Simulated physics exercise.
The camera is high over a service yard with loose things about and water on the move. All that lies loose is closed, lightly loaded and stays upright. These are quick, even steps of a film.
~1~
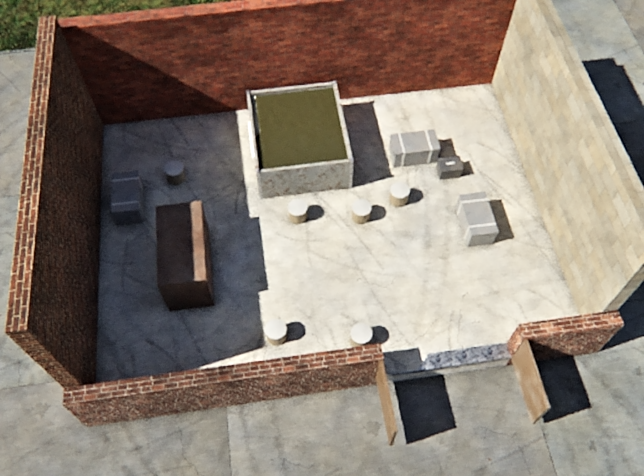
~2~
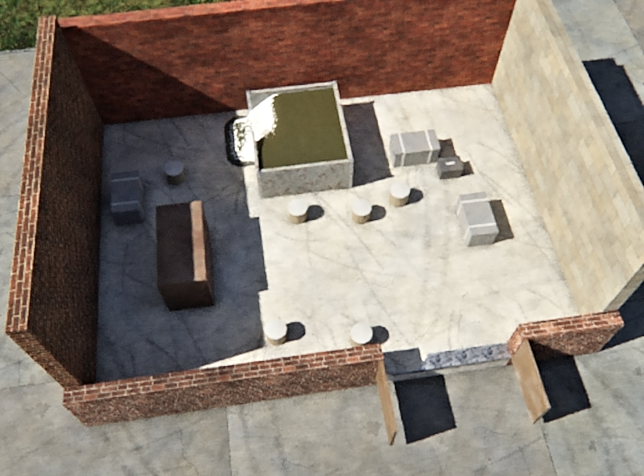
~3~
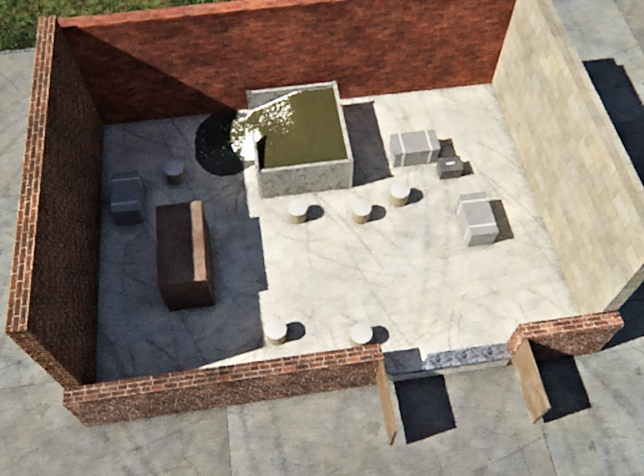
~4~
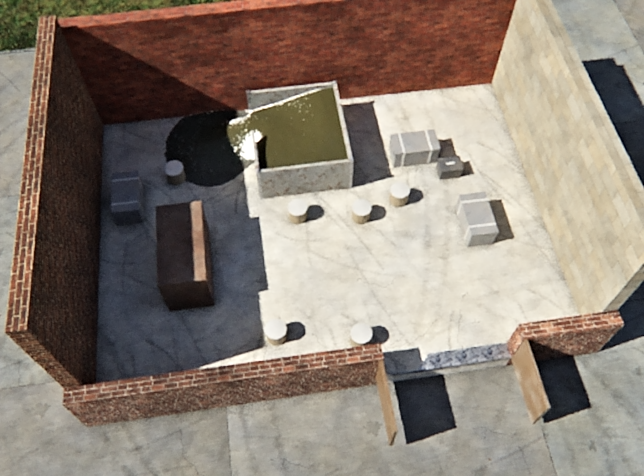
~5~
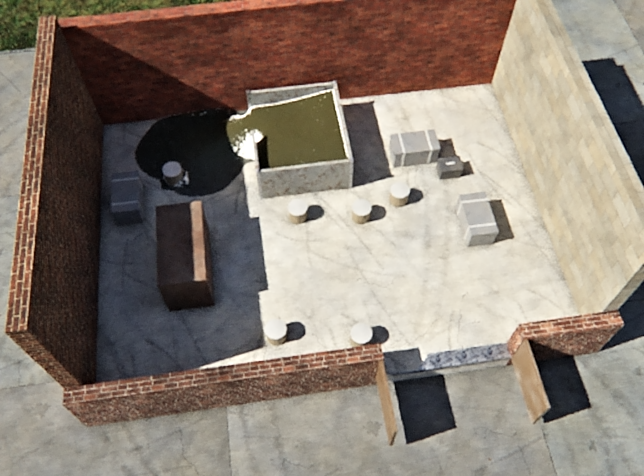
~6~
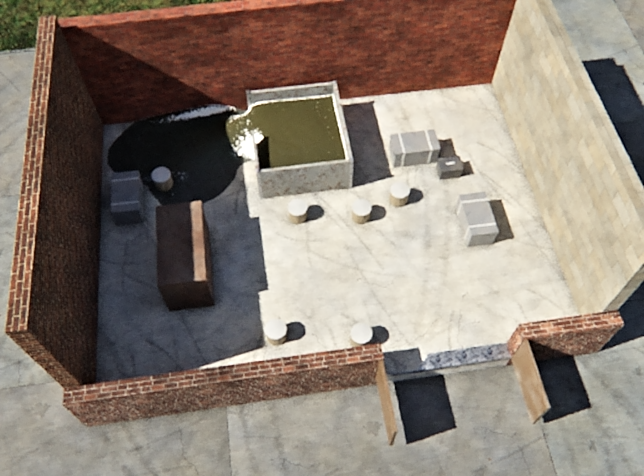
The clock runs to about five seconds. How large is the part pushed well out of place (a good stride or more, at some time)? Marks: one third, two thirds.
It is one to two thirds.
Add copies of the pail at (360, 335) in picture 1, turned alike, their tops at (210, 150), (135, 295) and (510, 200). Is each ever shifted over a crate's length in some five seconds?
In turn: Shifted that much, swept aside, less than that.
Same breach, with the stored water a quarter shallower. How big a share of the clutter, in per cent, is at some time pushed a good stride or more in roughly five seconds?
Close to 20 %.
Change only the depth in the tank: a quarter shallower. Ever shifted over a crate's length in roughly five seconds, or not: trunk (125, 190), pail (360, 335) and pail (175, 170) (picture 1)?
In that order: Pushed that far, never so far, shifted that much.
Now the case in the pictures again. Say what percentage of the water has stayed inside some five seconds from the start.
Close to 100 %.
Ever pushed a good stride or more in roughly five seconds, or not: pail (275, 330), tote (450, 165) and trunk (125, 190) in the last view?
In that order: Shifted that much, less than that, swept aside.
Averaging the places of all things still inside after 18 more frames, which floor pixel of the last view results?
Close to (339, 255).
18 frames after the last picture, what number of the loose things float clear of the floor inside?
2 of them.
A moment on, 1 of 10 are well off their spots; 1 afloat.
Next, 2 of 10 are well off their spots; 1 afloat.
Later, 2 of 10 are well off their spots; 2 afloat.
In the end, 4 of 10 are well off their spots, and 4 have been at some point; 1 afloat.
